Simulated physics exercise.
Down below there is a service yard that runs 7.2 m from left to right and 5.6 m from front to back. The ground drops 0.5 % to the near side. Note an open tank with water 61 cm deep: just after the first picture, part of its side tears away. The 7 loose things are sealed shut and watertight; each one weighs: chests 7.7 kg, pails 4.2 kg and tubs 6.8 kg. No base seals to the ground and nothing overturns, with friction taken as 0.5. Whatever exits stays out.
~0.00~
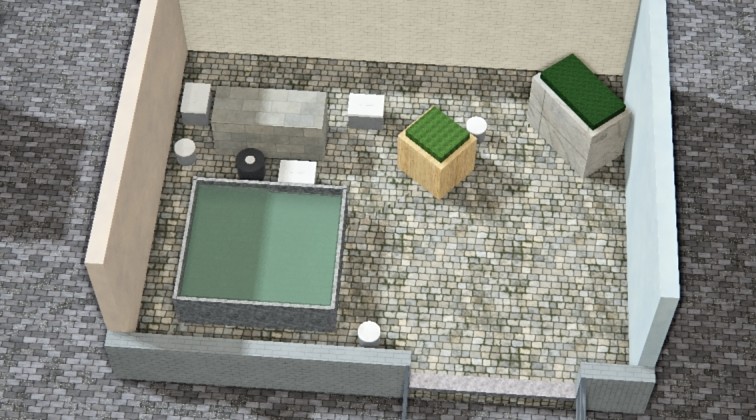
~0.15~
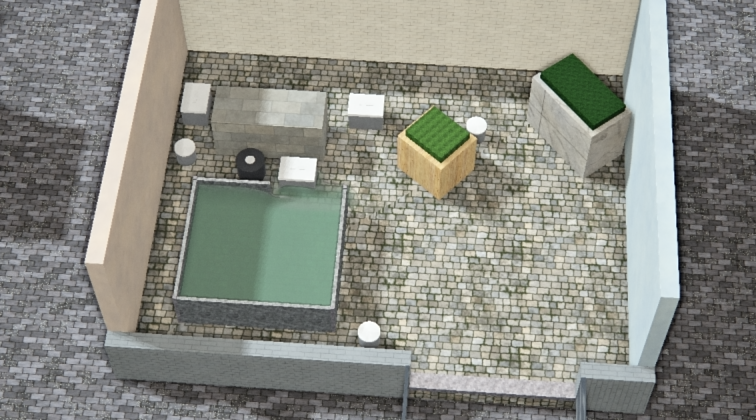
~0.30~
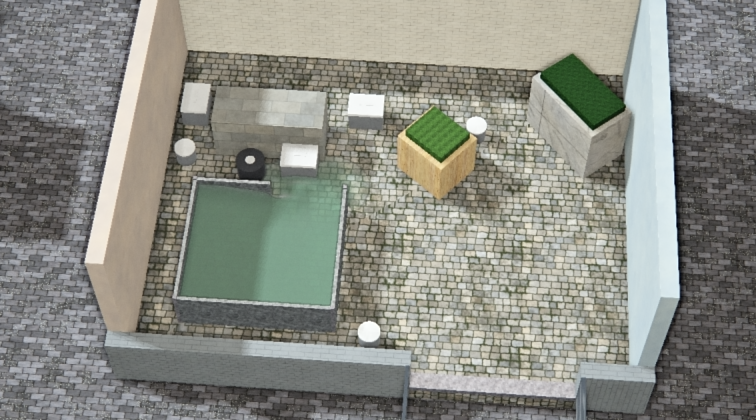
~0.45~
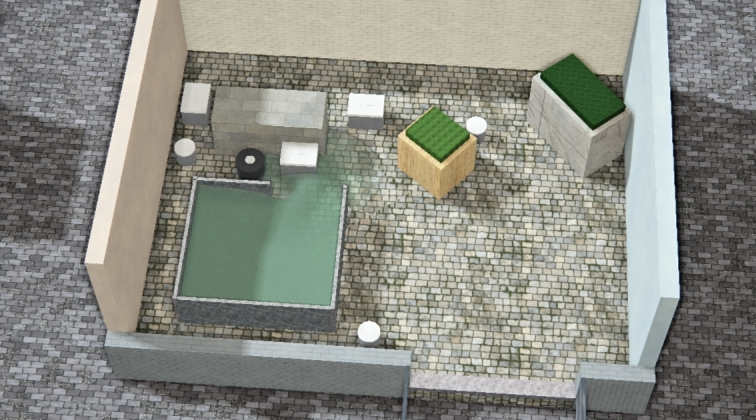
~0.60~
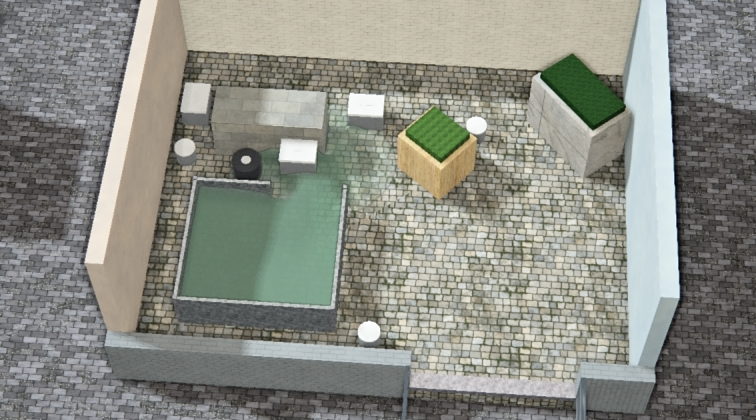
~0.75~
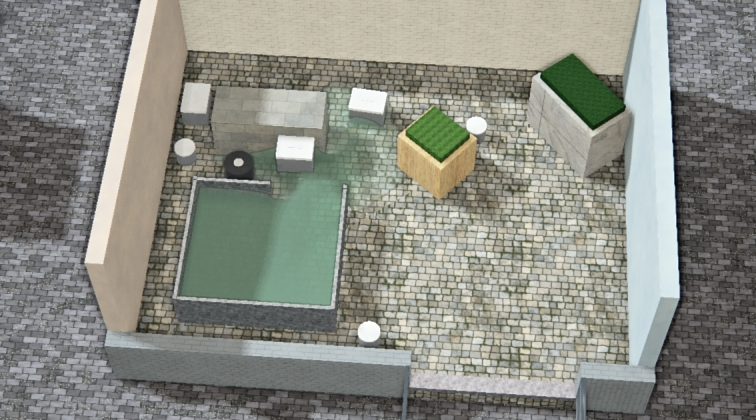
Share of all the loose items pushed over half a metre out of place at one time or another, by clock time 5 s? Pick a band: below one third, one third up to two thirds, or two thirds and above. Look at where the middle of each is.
The share is two thirds and above.
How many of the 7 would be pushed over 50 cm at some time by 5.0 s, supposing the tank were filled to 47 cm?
In that case the number is 5.
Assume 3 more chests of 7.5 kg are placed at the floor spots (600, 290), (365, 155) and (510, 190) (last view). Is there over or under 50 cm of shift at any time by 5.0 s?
Order as listed: Inside half a metre / beyond half a metre / inside half a metre.
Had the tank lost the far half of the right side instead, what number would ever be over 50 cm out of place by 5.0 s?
The answer then is 1.
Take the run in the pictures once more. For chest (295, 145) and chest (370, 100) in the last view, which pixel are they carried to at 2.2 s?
Around (181, 157) and (421, 50).
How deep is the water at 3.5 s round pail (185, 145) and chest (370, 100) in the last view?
I'd put it at 4 cm and 19 cm respectively.
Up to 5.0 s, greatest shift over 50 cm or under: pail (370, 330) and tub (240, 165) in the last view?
Result, in order: Not exceeded; exceeded.
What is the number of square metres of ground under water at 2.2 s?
Roughly 17 m2.
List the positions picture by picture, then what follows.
A chest at (297, 172) rests on the ground; a tub at (250, 160) rests on the ground; water covers 4.5 m2; 0 of 7 have shifted, in the first frame.
A chest at (298, 168) rests on the ground, 6 cm from its start; a tub at (250, 160) rests on the ground; 5.0 m2 under water; 1 of 7 have shifted, in the second frame.
A chest at (299, 155), on the bottom, 30 cm from its start; a tub at (250, 160) rests on the ground; 5.8 m2 under water; 1 of 7 have shifted, in the third frame.
A chest at (299, 153), on the bottom, 30 cm from its start; a tub at (250, 160) rests on the ground; water covers 6.4 m2; 1 of 7 have shifted, in the fourth frame.
A chest at (298, 150) floats, 30 cm from its start; a tub at (246, 160) rests on the ground, 6 cm from its start; water covers 7.1 m2; 2 of 7 have shifted, in the fifth frame.
A chest at (295, 147), afloat, 30 cm from its start; a tub at (238, 163), on the bottom, 19 cm from its start; water covers 7.8 m2; 3 of 7 have shifted, in the sixth frame.
After 1.1 s 2 of 7 are over 50 cm from their spots; 1 afloat.
After 2.2 s 3 of 7 are over 50 cm from their spots; 3 afloat.
After 3.5 s 5 of 7 are over 50 cm from their spots; 3 afloat.
After 5.0 s 5 of 7 are over 50 cm from their spots, and 5 have been at some point; 5 afloat.
